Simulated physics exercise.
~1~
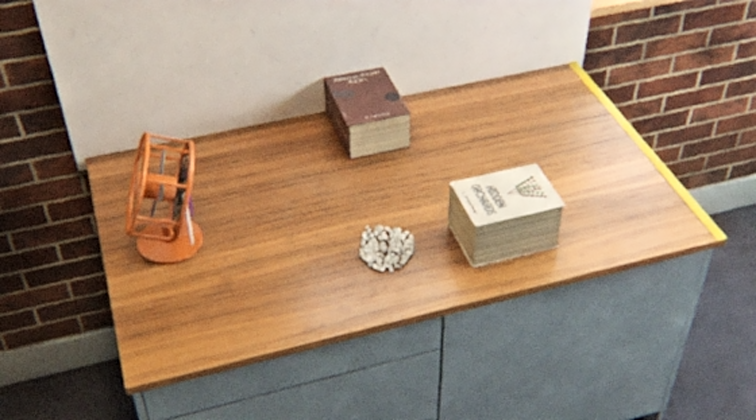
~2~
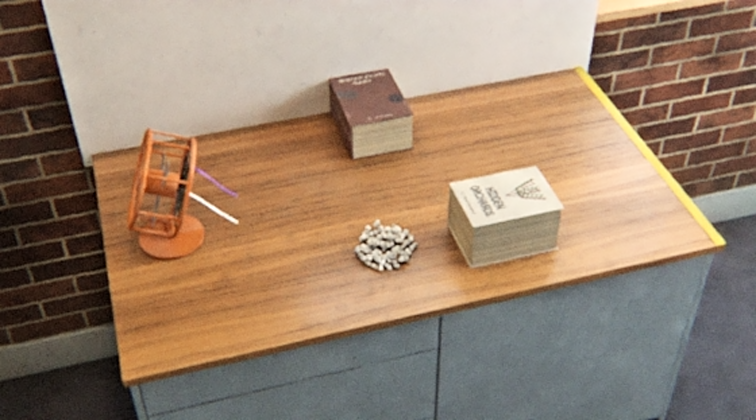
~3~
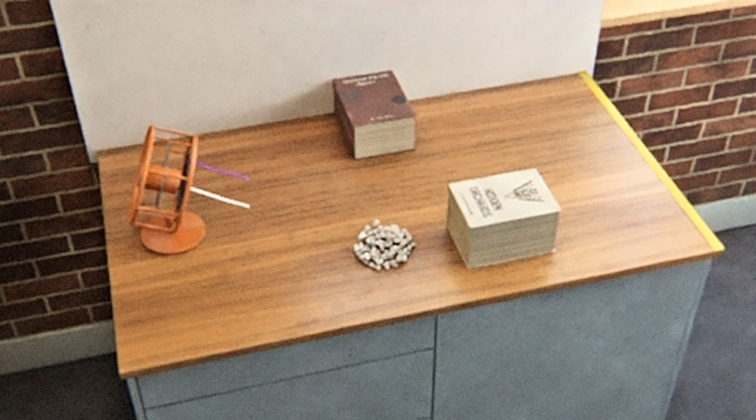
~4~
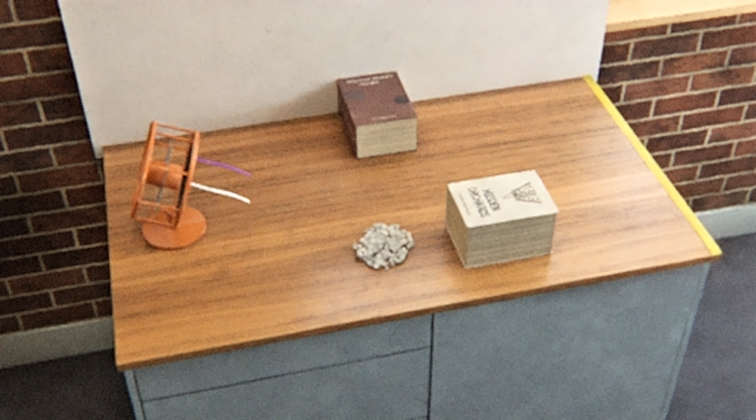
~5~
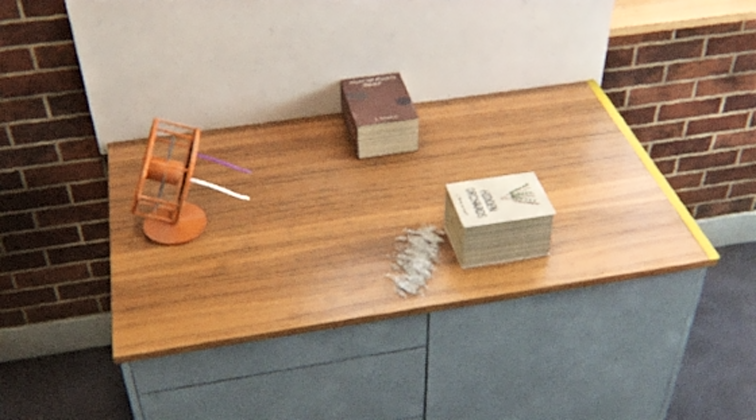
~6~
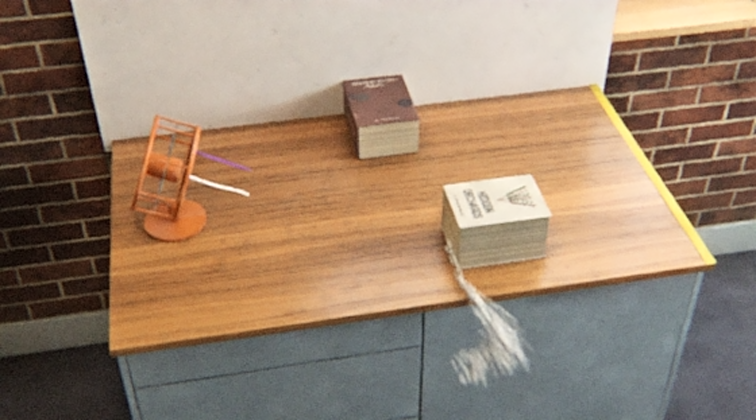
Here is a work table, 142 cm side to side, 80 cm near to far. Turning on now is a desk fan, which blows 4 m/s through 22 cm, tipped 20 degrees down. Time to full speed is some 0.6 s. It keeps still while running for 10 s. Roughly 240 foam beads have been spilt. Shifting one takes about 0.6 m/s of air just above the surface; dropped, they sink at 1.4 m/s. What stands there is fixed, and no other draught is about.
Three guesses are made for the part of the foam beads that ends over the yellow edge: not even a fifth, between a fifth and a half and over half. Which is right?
Of the foam beads, not even a fifth end over the yellow edge.
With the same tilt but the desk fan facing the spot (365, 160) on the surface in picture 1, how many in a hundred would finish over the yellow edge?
That would come out around 0 in a hundred.
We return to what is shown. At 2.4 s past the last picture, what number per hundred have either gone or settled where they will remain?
Near 100 %.
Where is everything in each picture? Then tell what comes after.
In the first frame, the middle of the foam beads is near (385, 249), none has stirred yet and the mouth of the desk fan is at (159, 187).
In the second frame, the middle of the foam beads is near (382, 248), none has stirred yet and the yellow edge is centred on (646, 146).
In the third frame, the middle of the foam beads is near (381, 247), none has stirred yet, the top of a book is at (504, 197) and the top of a book is at (374, 97).
In the fourth frame, the middle of the foam beads is near (380, 246) and about 5 % have left their places.
In the fifth frame, the middle of the foam beads is near (420, 259), the farthest in sight from the desk fan is at (441, 233) and all have left their places.
In the sixth frame, the middle of the foam beads is near (495, 324), the farthest in sight from the desk fan is at (527, 346) and all have left their places.
Then, 1.2 s after the last picture, 0 % are on the move or not yet settled, 0 % are over the yellow edge.
Then, 2.4 s after the last picture, 0 % are on the move or not yet settled, 0 % are over the yellow edge.
Then, 4.7 s after the last picture, 0 % are on the move or not yet settled, 0 % are over the yellow edge.
Then, 9.2 s after the last picture, at the end, 0 % are over the yellow edge.
